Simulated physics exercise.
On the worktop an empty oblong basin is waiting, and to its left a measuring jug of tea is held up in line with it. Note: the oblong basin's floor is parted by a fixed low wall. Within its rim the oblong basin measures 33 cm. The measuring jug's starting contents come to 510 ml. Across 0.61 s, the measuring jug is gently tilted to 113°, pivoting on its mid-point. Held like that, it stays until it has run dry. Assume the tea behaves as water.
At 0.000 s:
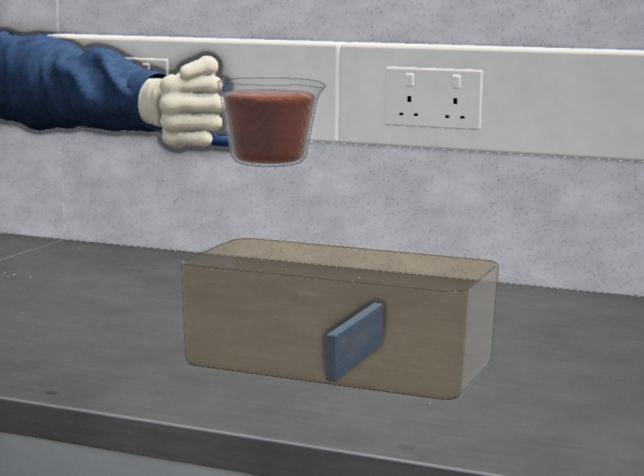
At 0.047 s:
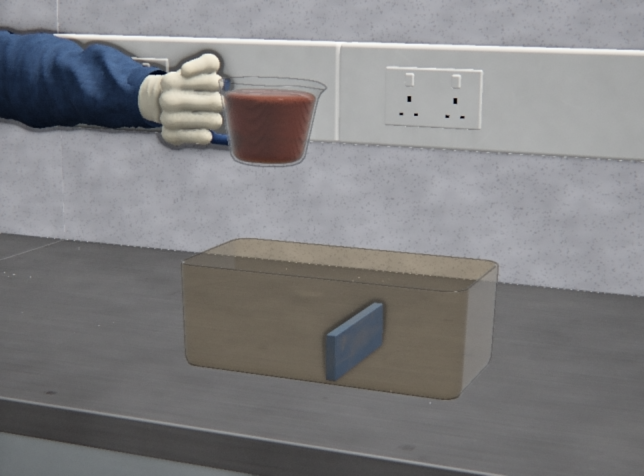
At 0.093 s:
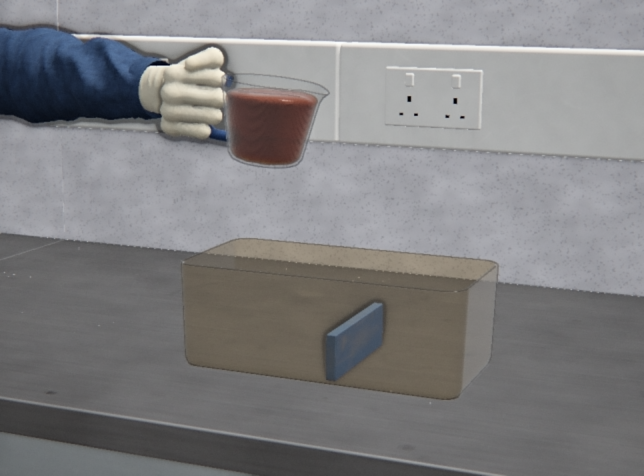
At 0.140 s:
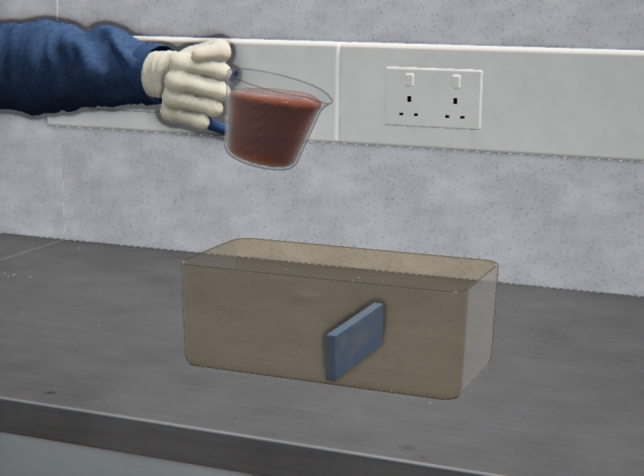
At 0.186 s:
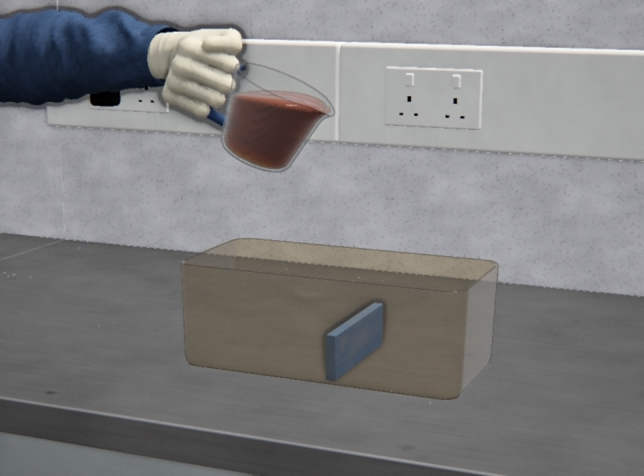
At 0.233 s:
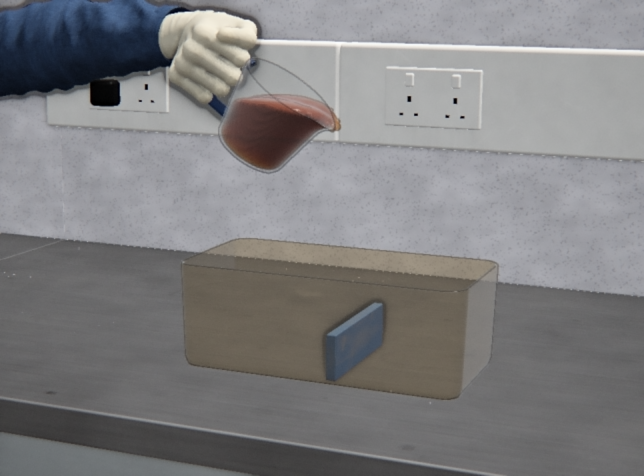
The clip opens with a gloved hand at the left holding a clear measuring jug of reddish-brown tea nearly level above an oblong basin on a grey worktop. The hand tips the jug rightward, slightly at first, then more steeply, until the tea reaches the rim and just crosses its edge.
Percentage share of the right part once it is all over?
55 per cent.
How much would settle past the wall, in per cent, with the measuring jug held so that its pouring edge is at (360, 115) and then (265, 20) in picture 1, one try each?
First 90, then 5 per cent.
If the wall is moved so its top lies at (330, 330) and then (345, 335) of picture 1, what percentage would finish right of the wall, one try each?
Result: 85 per cent, then 70 per cent.
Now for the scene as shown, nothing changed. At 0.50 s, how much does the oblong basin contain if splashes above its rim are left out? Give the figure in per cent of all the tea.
I'd estimate some 34 percent of the liquid.
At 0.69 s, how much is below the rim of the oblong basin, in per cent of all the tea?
92 %, more or less.
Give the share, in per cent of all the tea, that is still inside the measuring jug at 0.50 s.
Roughly 28 per cent.
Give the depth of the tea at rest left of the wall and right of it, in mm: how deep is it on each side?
The left ends up at roughly 8 mm, with the right at roughly 14 mm.
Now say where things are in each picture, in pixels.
In the first picture, it leans 0°; its right rim is at (325, 86); the tea meets the walls at (230, 92) and (315, 96); the oblong basin's rim runs from (209, 252) to (483, 279); the wall's top is at (356, 320).
In the second picture, it leans 2°; its right rim is at (326, 87); the tea meets the walls at (231, 91) and (315, 96).
In the third picture, it leans 6°; its right rim is at (328, 93); the tea meets the walls at (233, 90) and (317, 98).
In the fourth picture, it leans 14°; its right rim is at (331, 102); the tea meets the walls at (236, 90) and (321, 101).
In the fifth picture, it leans 24°; its right rim is at (334, 114); the tea meets the walls at (238, 94) and (330, 107).
In the sixth picture, it leans 36°; its right rim is at (334, 129); the tea meets the walls at (236, 102) and (333, 121); 3 per cent is over the edge.
By 0.50 s the tilt is 104° and 28 per cent is still to pour, 2 is left of the wall and 33 right of it.
By 0.69 s the tilt is 113° and 1 per cent is still to pour, 37 is left of the wall and 55 right of it.
By 0.89 s the tilt is 113° and 0 per cent is still to pour, 43 is left of the wall and 54 right of it.
By 1.11 s the tilt is 113° and 0 per cent is still to pour, 43 is left of the wall and 55 right of it.
At rest 43 per cent lies left of the wall, 55 right of it and 2 outside.
